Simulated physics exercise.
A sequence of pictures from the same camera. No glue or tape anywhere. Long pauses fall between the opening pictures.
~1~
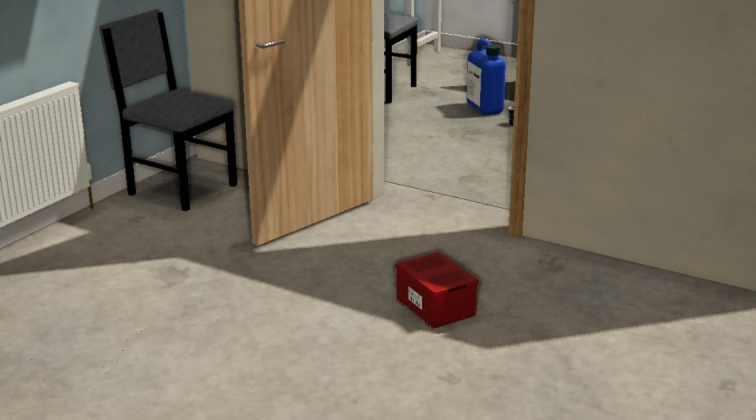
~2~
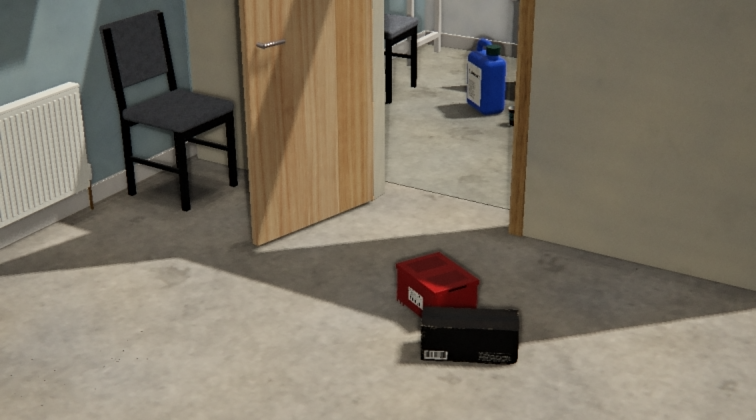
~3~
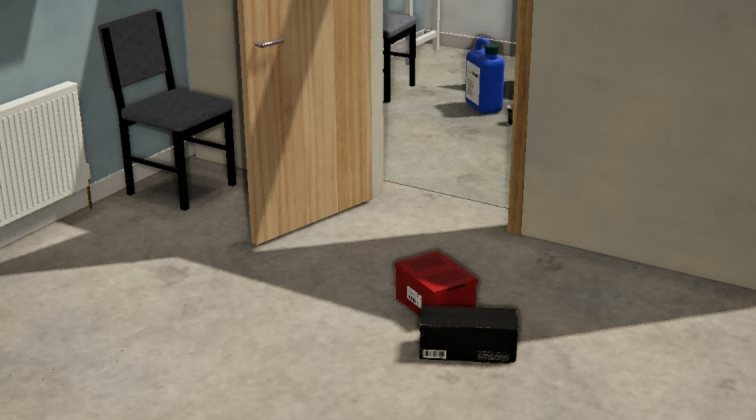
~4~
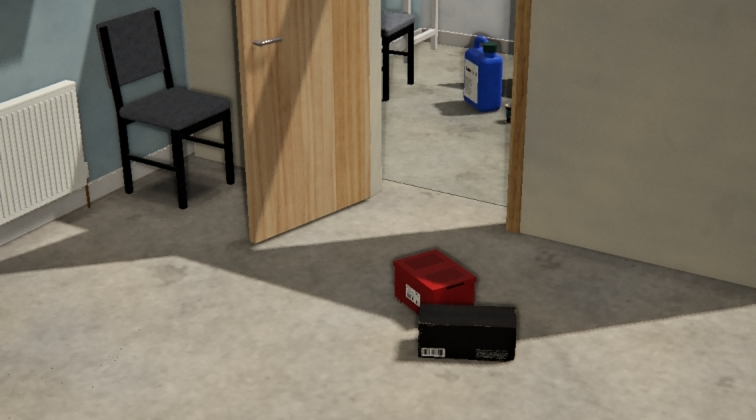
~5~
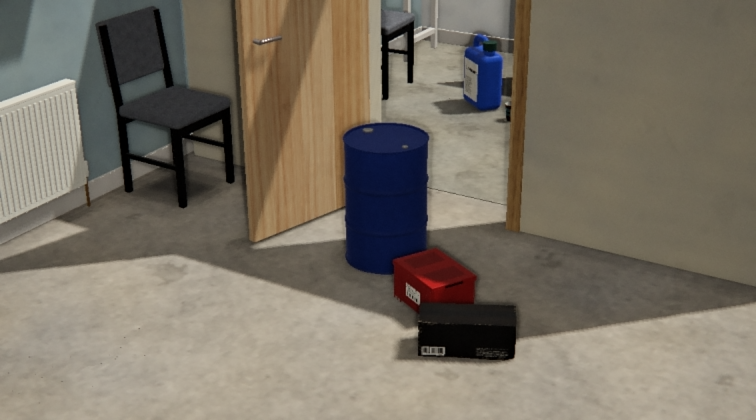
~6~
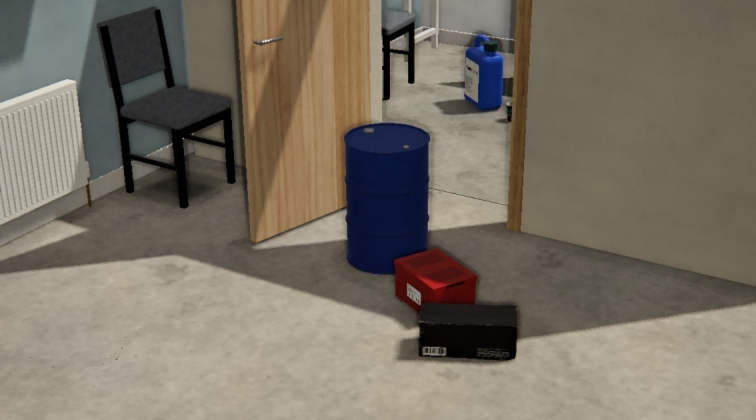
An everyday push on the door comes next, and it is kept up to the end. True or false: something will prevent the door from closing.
True.
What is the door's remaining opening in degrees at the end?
Close to 70 degrees, I'd say.
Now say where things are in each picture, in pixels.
Door wide open and still; red tote (436, 290), in the first frame.
Door wide open and still; red tote (437, 290); black box (470, 335), in the second frame.
Door wide open and still; red tote (435, 289); black box (468, 334), in the third frame.
Door wide open and still; red tote (434, 287); black box (467, 332), in the fourth frame.
Door wide open and still; red tote (434, 286); black box (467, 331), in the fifth frame.
Door wide open and still; blue drum (387, 198); red tote (435, 286), in the sixth frame.
Then, 0.40 s after the last picture, door 99° open.
Then, 0.70 s after the last picture, door 88° open.
Then, 0.90 s after the last picture, door 79° open.
Then, 1.10 s after the last picture, door 70° open.
At rest, door 69° open; all 3 in place. Seen from the same camera at the end, blue drum near (388, 198).
